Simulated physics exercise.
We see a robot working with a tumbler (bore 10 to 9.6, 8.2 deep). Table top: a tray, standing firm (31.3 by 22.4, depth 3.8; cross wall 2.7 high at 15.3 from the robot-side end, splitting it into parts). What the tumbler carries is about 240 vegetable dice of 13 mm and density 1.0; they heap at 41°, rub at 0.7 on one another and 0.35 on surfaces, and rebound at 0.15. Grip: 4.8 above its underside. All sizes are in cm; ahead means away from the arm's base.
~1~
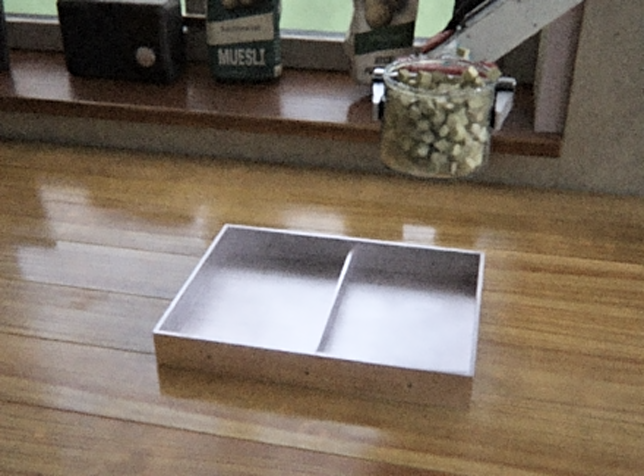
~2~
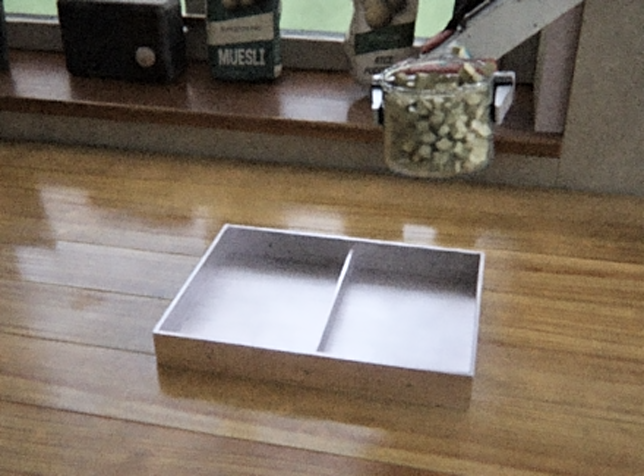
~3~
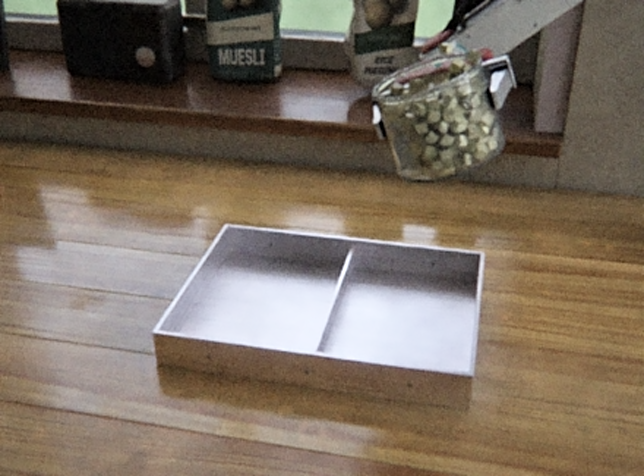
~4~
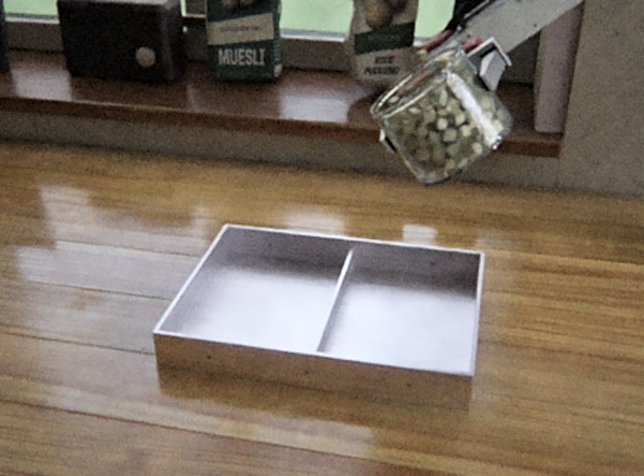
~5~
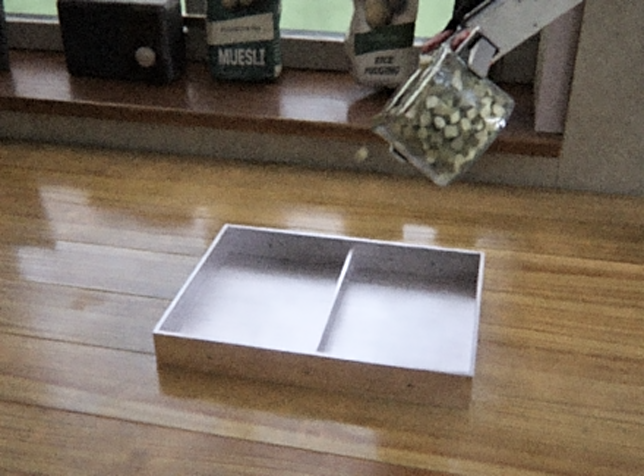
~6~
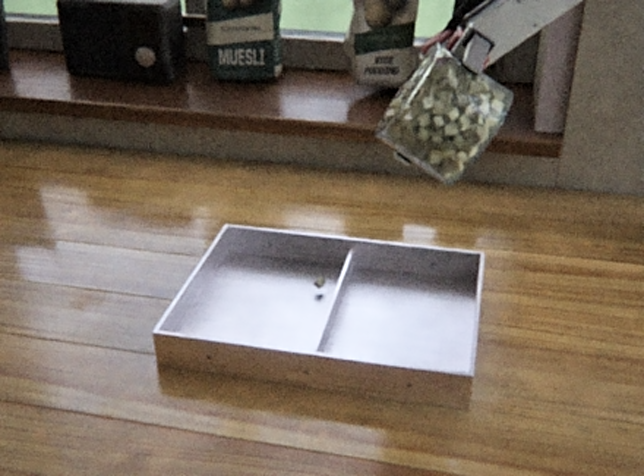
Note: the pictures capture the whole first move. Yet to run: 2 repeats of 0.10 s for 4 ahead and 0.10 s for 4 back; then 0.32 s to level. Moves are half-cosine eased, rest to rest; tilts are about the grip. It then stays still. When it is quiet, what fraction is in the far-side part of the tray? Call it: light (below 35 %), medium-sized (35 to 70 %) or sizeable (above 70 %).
A light share.
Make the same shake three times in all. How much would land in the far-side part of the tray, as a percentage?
It would come to about 30 %.
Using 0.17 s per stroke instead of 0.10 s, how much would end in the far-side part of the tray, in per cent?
5 %.
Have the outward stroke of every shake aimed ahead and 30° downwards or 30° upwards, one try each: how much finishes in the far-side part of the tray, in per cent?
About 10 and 40 per cent.
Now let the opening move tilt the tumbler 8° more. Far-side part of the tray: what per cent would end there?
Then something close to 35 in a hundred.
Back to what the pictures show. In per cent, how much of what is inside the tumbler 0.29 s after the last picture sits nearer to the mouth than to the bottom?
Around 45 percent.
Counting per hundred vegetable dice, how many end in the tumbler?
70 percent.
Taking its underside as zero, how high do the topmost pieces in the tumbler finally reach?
Roughly 8.0 centimetres.
Then, 0.29 s on, tilted 59° forward, highest piece 28 above the table; 202 in the tumbler, 1 in the far-side part, 38 in flight or on a rim.
Then, 0.58 s on, tilted 25° forward, highest piece 27 above the table; 169 in the tumbler, 52 in the far-side part, 16 in the robot-side part, 4 in flight or on a rim.
Then, 0.92 s on, level, highest piece 29 above the table; 169 in the tumbler, 54 in the far-side part, 18 in the robot-side part.
Then, 1.97 s on, level, highest piece 29 above the table; 169 in the tumbler, 54 in the far-side part, 18 in the robot-side part.
In the end, 169 in the tumbler, 54 in the far-side part, 18 in the robot-side part. That is 22 % in the far-side part of the tray.
